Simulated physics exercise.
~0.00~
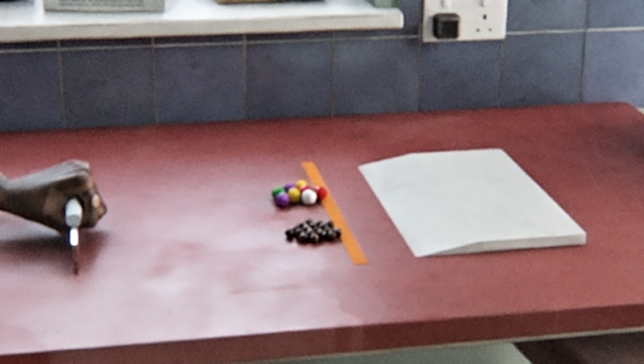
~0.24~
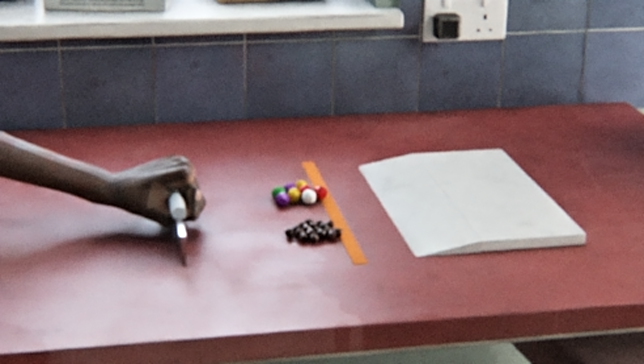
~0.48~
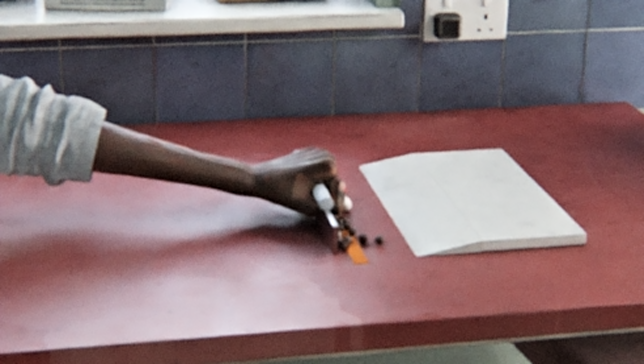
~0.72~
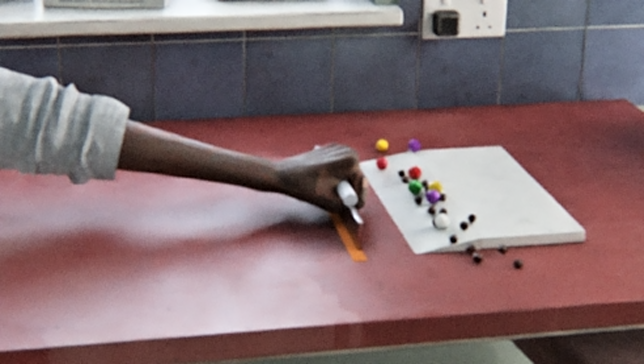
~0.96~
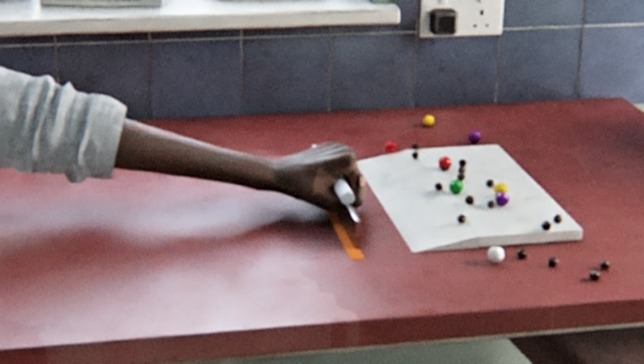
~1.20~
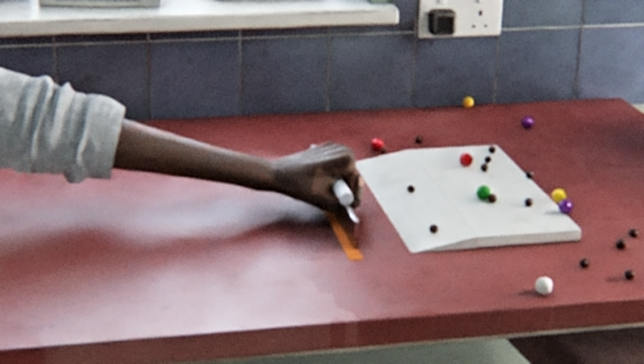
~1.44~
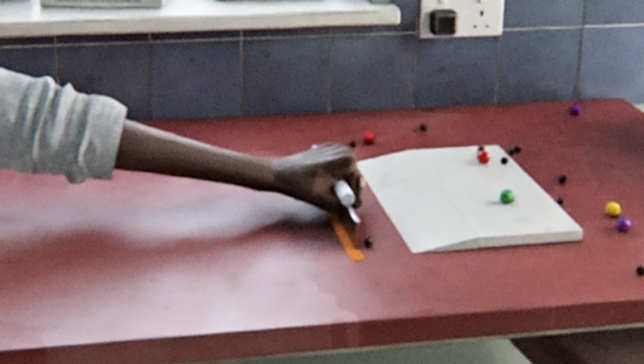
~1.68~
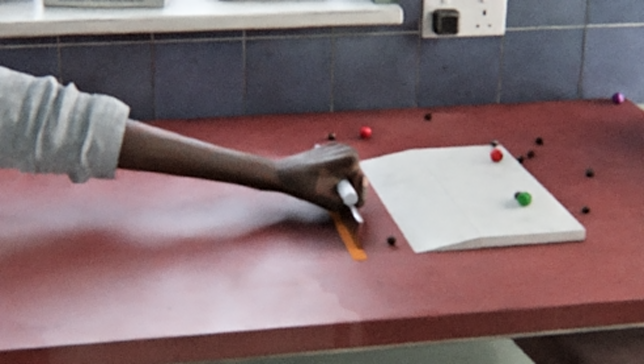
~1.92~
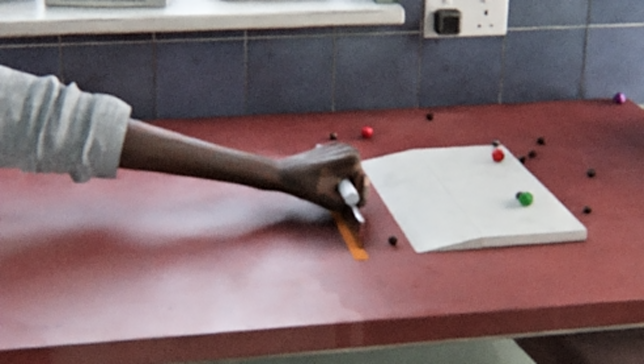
A hand sweeps beads and dark pellets right, stops at orange tape, and they scatter widely.
